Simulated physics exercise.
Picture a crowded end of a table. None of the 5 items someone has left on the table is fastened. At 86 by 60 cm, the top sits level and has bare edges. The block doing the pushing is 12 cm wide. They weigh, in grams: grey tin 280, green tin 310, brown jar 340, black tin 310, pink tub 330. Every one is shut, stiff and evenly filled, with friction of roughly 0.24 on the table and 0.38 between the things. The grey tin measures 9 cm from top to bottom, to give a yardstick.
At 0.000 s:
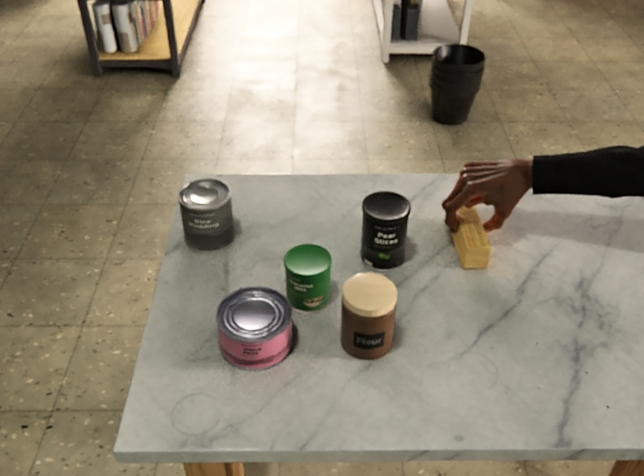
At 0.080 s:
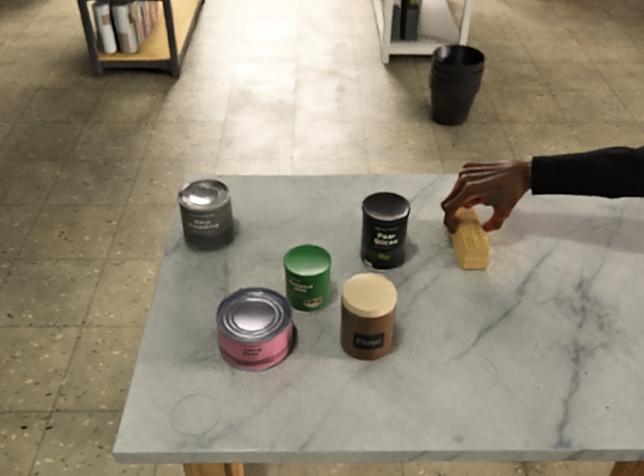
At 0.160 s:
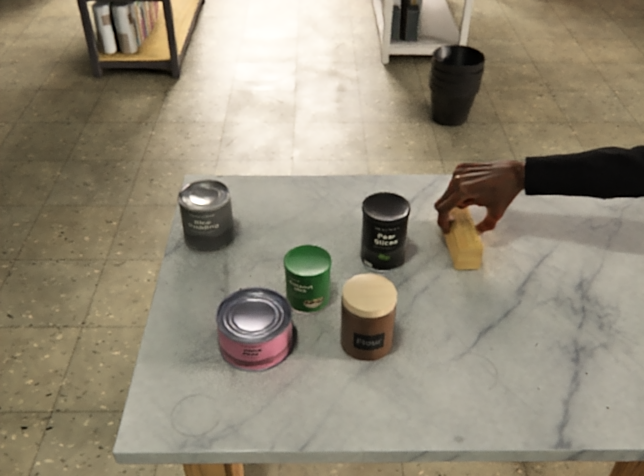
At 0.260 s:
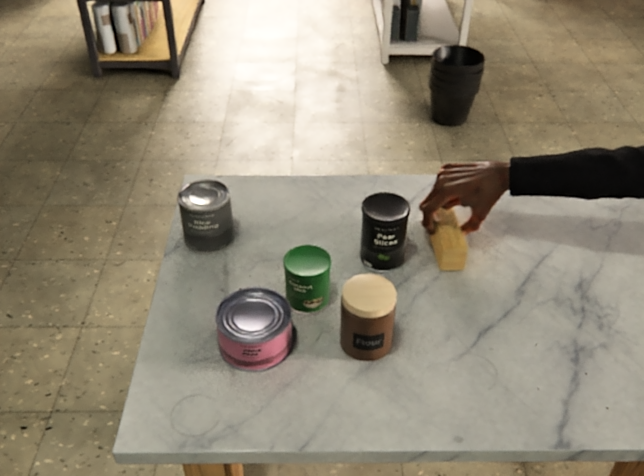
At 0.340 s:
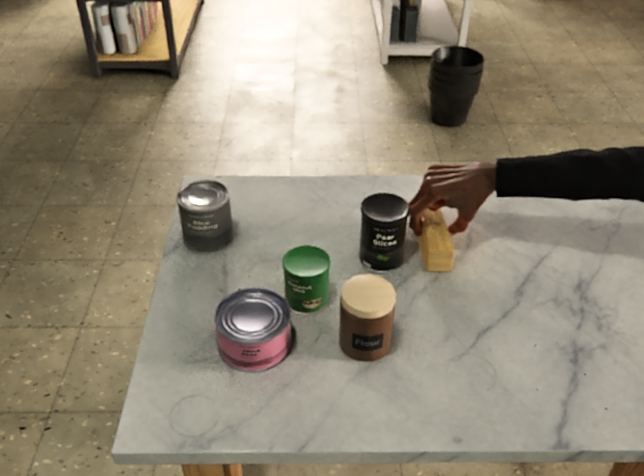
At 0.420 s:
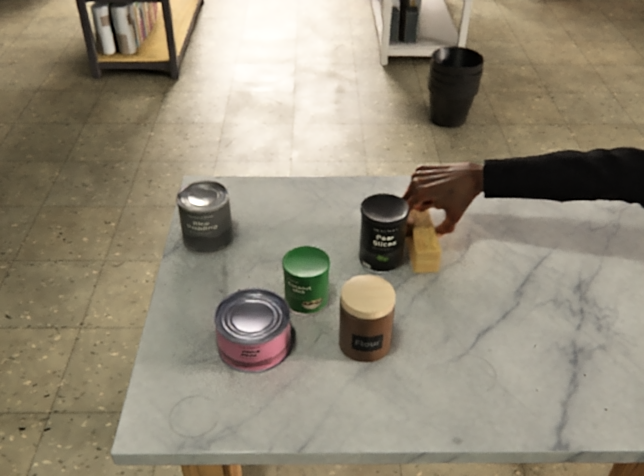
On a marble-patterned tabletop, a grey tin, a green tin, a black tin, a pink tub and a brown jar stand near one another while a hand grips a pale yellow block at the right. The hand slides the block left across the surface until it is right beside the black tin.
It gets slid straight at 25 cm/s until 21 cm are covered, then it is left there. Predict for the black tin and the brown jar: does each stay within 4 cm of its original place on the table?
Black tin: No, it goes further. Brown jar: Yes, it stays close.
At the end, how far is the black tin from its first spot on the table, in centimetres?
Start to finish, roughly 12 cm.
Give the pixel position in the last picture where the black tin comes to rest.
About (305, 237).
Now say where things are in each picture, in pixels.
The first picture shows pusher on by 0 cm; black tin (384, 232); brown jar (368, 316).
The second picture shows pusher on by 0 cm; pink tub (255, 329); grey tin (207, 216).
The third picture shows pusher on by 1 cm; green tin (308, 280); pink tub (255, 329).
The fourth picture shows pusher on by 4 cm; grey tin (207, 217); green tin (308, 280).
The fifth picture shows pusher on by 6 cm; pink tub (254, 329); grey tin (206, 217).
The sixth picture shows pusher on by 8 cm; black tin (383, 234); brown jar (366, 319).
By 0.62 s, pusher on by 13 cm; black tin 4 cm from its spot near (358, 235).
By 0.72 s, pusher on by 15 cm; black tin 6 cm from its spot near (342, 235).
By 0.82 s, pusher on by 18 cm; black tin 9 cm from its spot near (326, 236).
By 0.92 s, pusher on by 20 cm; black tin 11 cm from its spot near (311, 236).
When it is over (1.4 s), not toppled but over 4 cm from the start, black tin; the other 4 within 4 cm of the start. End places, in pixels of the last picture, black tin near (305, 236), brown jar near (366, 319).
